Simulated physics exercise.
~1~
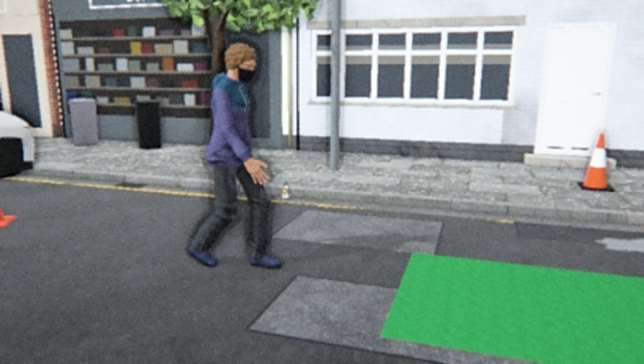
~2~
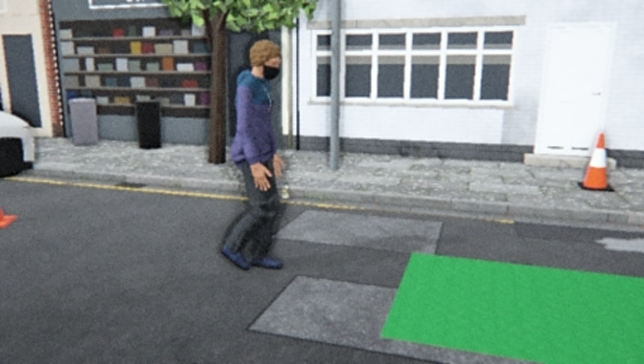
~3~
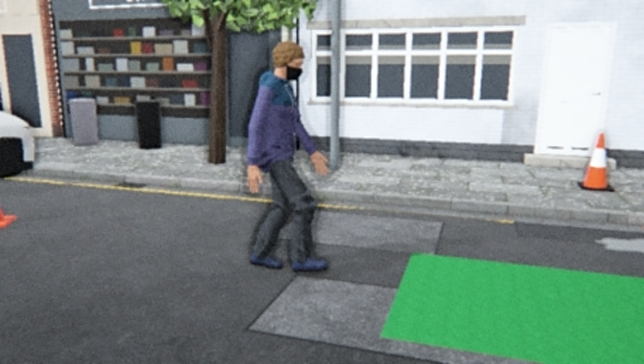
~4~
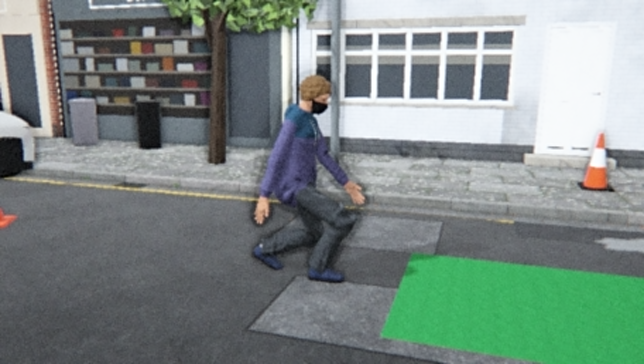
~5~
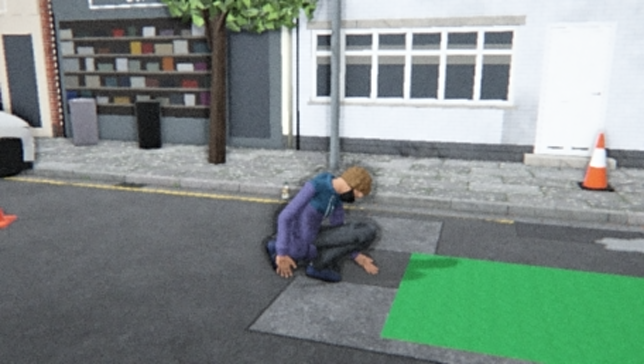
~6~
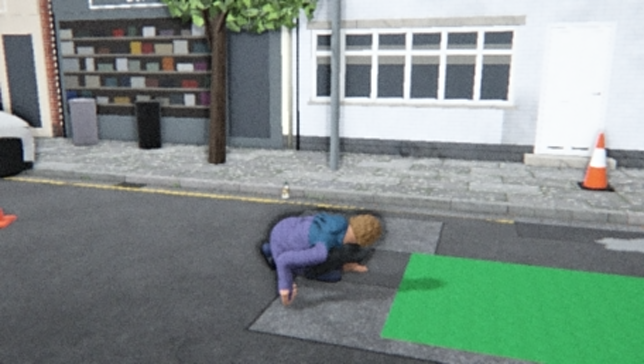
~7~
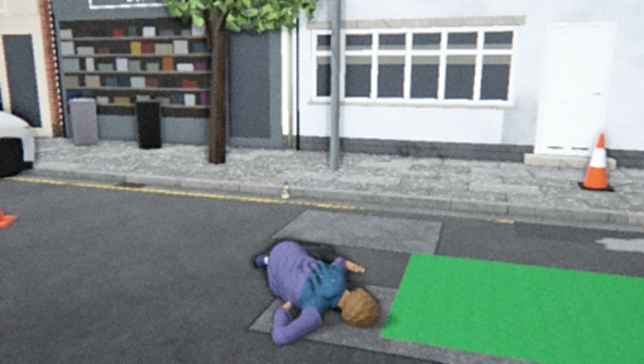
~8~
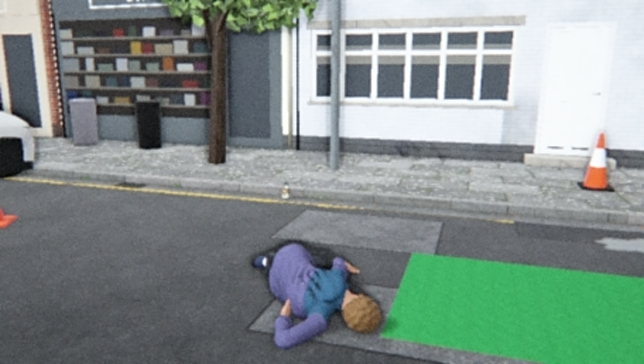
A person with light brown hair, a dark face mask, a purple and teal top, dark trousers and blue shoes walks to the right along a grey street, seen from a still, slightly raised view. A bright green mat lies on the road at right, with a tree, bins, a white building and an orange cone behind. The walker steps toward the mat, then the knees buckle and the body sinks to the ground. The walker folds forward onto the hands and slumps down. The person ends lying still, head just short of the mat's near edge.
